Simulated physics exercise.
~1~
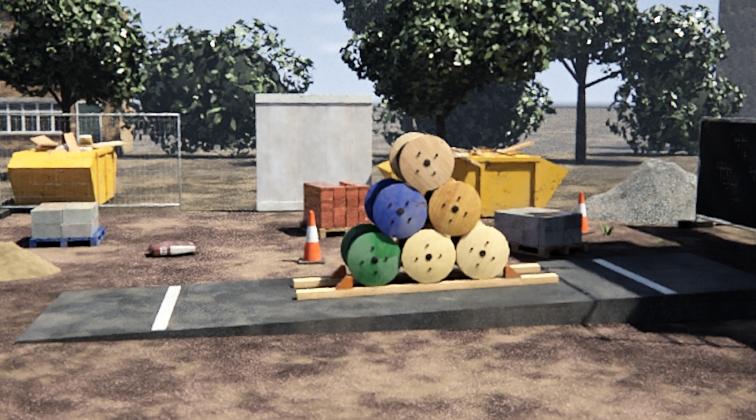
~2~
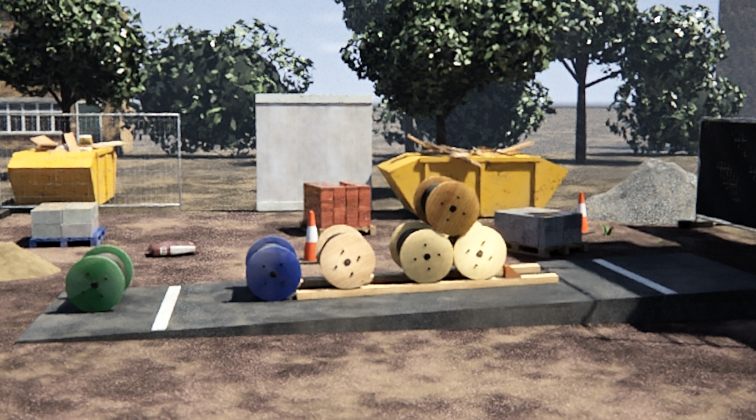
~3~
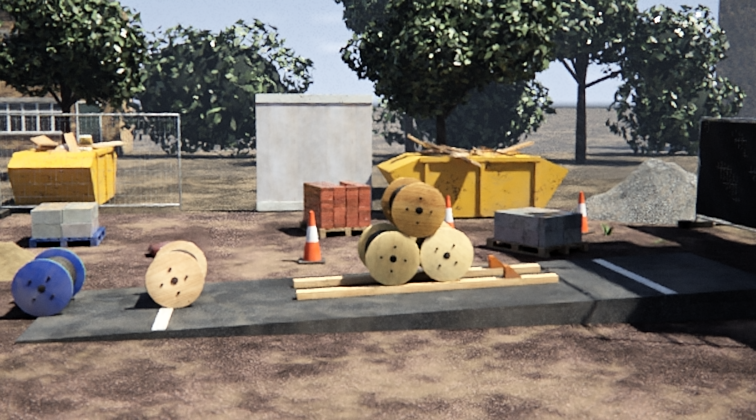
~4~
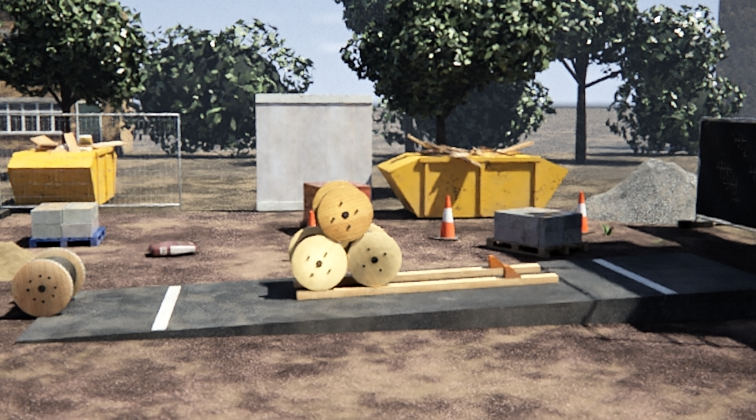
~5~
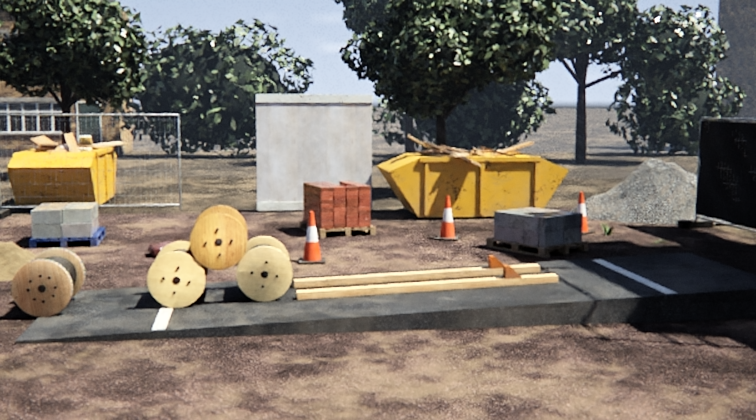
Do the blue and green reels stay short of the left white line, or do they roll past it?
Both roll past the left white line, the green reel first and the blue one after it.
